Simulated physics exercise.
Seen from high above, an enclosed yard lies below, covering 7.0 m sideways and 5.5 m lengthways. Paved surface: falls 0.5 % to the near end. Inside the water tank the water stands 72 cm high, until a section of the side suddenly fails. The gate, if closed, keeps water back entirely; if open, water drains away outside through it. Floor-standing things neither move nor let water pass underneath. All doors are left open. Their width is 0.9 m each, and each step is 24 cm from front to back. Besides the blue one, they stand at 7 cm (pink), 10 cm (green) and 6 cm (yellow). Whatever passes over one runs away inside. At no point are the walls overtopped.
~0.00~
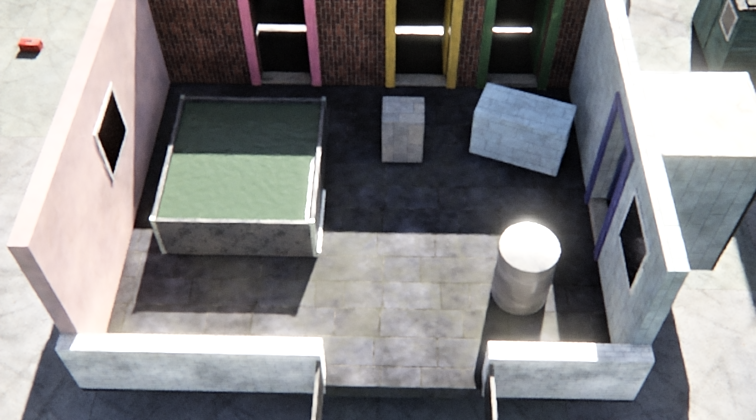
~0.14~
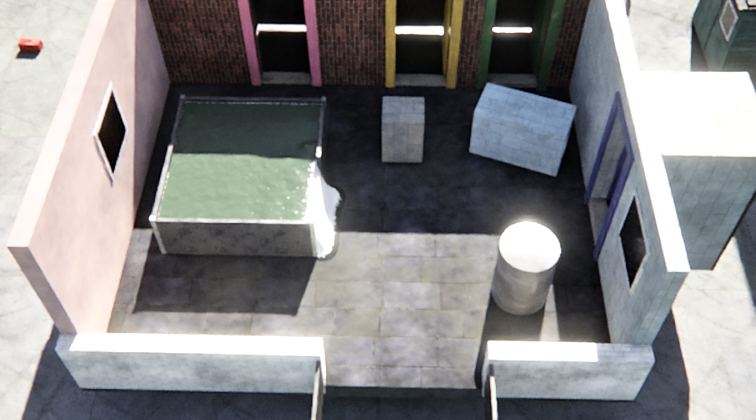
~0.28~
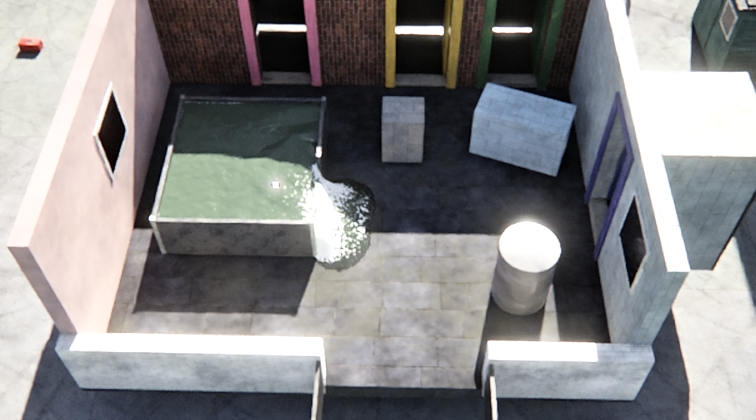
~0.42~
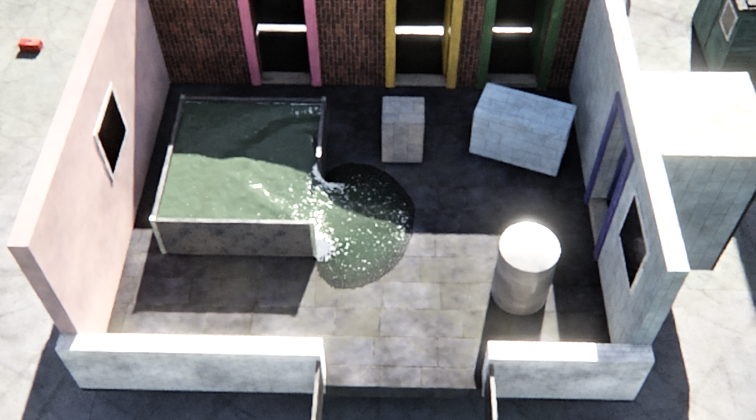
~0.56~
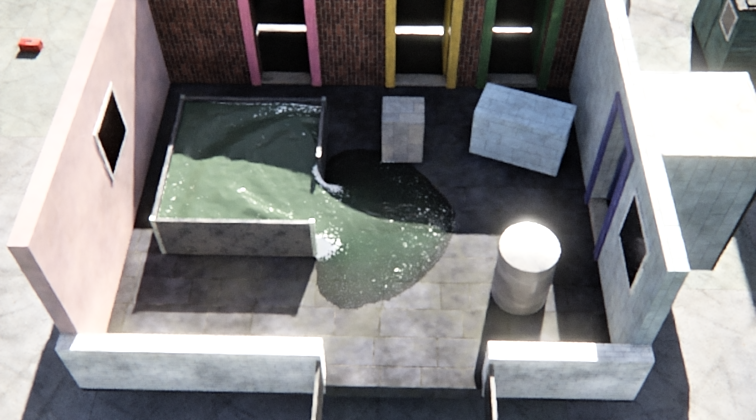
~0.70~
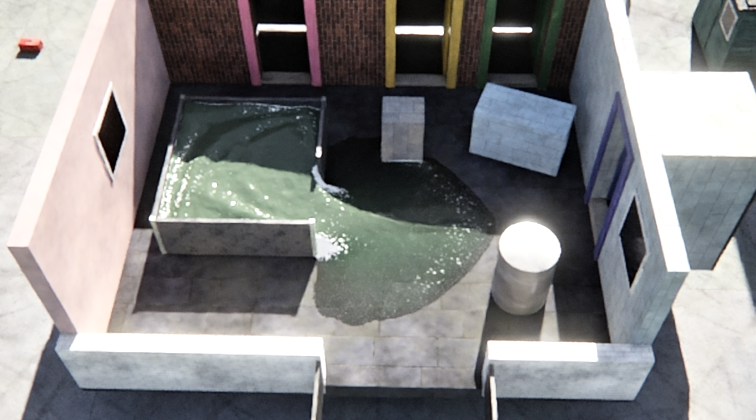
At first, green water lies still in a rectangular tank on the left of a walled yard seen from above. Then water bursts from the tank's right side in a white, foaming rush, and a dark green pool fans out across the paving, reaching close to the pale cylinder.
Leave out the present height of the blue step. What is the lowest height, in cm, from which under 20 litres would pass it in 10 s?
31 cm.
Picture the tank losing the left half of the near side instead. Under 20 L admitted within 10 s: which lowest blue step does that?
At least roughly 12.5 centimetres tall.
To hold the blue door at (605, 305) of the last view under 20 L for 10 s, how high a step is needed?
About 25 cm.
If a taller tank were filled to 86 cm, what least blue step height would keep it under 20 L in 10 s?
You'd need a step of close to 39 cm.
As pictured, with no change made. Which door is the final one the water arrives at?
That would be the pink door.
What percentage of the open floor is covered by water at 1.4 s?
Near 40 per cent of the open floor.
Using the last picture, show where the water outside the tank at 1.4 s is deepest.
(322, 238).
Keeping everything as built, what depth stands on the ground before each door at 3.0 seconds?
Depth (cm): Pink 0 / blue 31 / green 5 / yellow 1.
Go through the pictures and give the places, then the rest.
In the first picture, still water, 72 cm deep, in the water tank at (244, 159); the blue door at (606, 186) is dry.
In the second picture, water pours out at (316, 209) and has run 0.3 m, to (340, 201); about 9 cm deep outside, 72 cm at the back.
In the third picture, the gap is at (316, 212), the front 0.8 m out at (371, 208); the back of the water tank holds 72 cm.
In the fourth picture, water pours out at (316, 213) and has run 1.4 m, to (409, 221); about 9 cm deep outside, 72 cm at the back.
In the fifth picture, the front is at (448, 228), 2.0 m from the gap at (316, 213); 4.1 m2 of floor is wet, 72 cm left at the back.
In the sixth picture, the front is at (488, 235), 2.6 m from the gap at (316, 212); 5.8 m2 of floor is wet, 64 cm left at the back; the blue door at (606, 186), 4.2 m from the gap, is still 1.6 m from the nearest water.
After 1.4 s water covers 40 % of the floor, deepest (44 cm) near (322, 238); 24 cm at the blue door, 0 litres in over its 18 cm step.
After 3.0 s water covers 50 % of the floor, deepest (34 cm) near (597, 316); 31 cm at the blue door, 109 litres in over its 18 cm step.
After 10.0 s water covers 95 % of the floor, deepest (13 cm) near (552, 373); 11 cm at the blue door, 162 litres in over its 18 cm step.
At the blue door as built, the water arrived by 1.1 s and peaked near 37 cm at 2.2 s.
Run again over the same 10 s with other heights there, 41 litres in over 27.5 cm, 3 litres over 37.5 cm. The limit of 20 litres is kept from about 31 cm up.
